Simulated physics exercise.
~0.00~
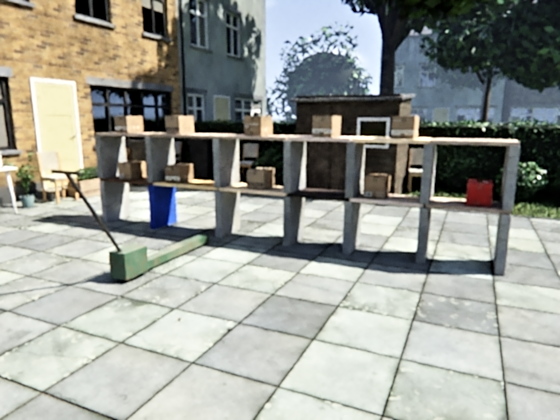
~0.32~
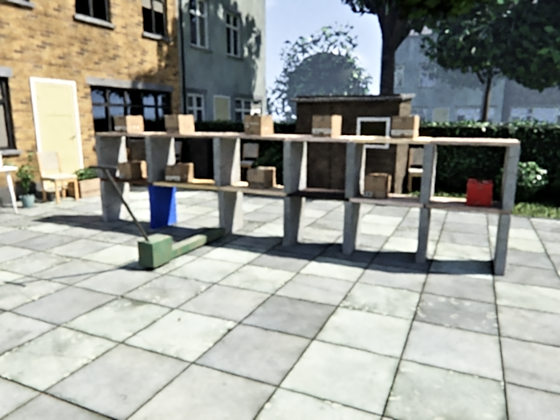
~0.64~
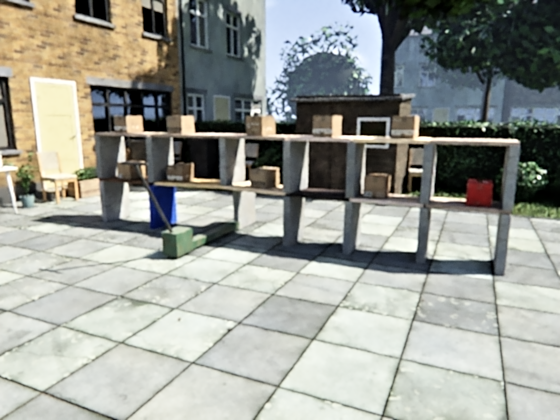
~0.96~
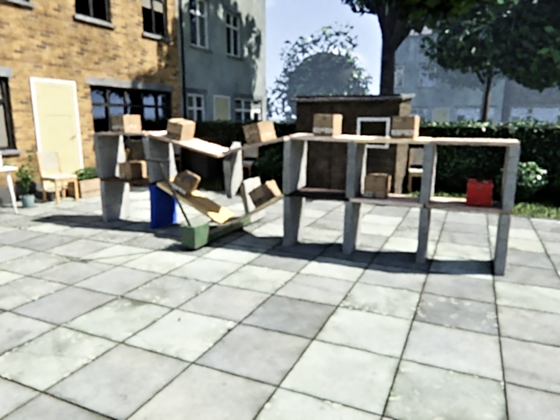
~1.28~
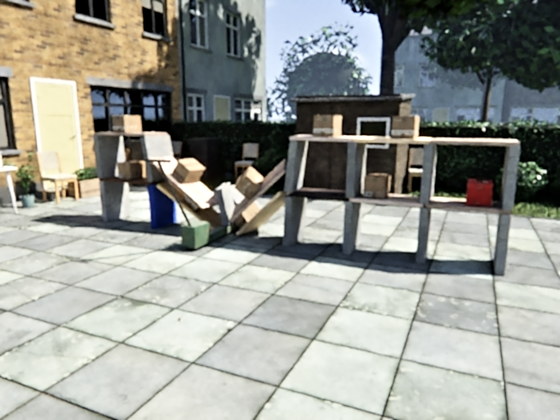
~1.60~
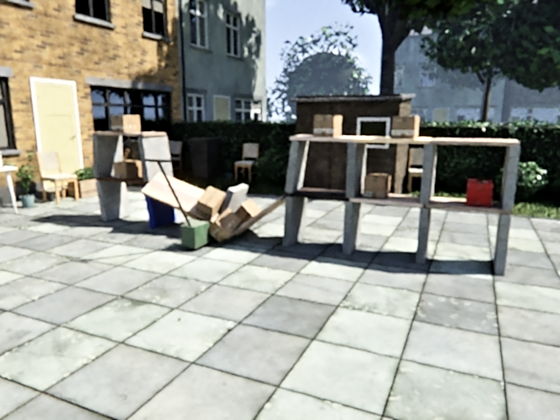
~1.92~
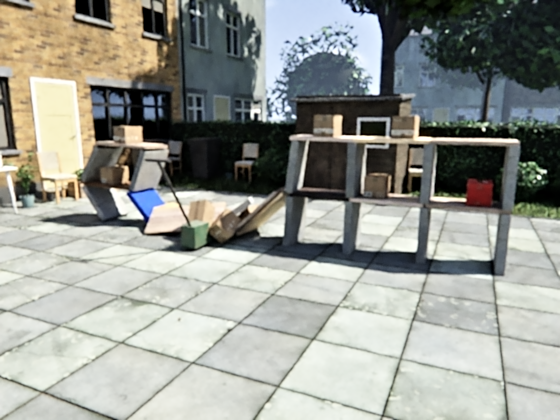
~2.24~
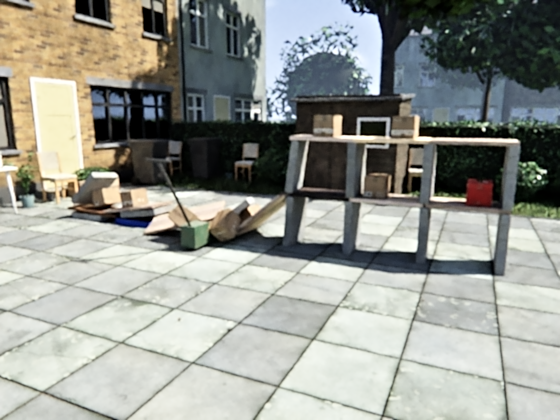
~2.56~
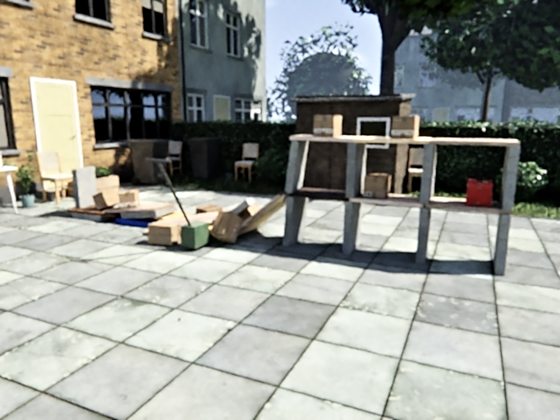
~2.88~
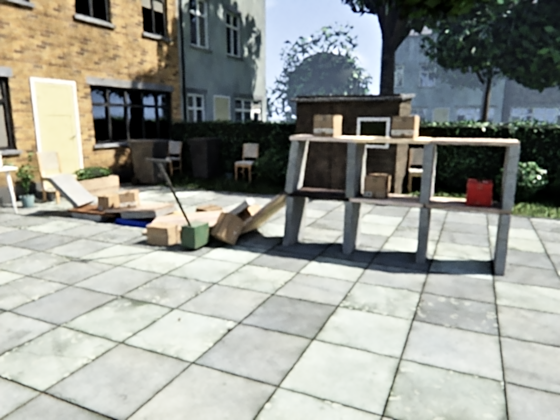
A green jack slides right into the shelving, and the left half collapses while the right stands.
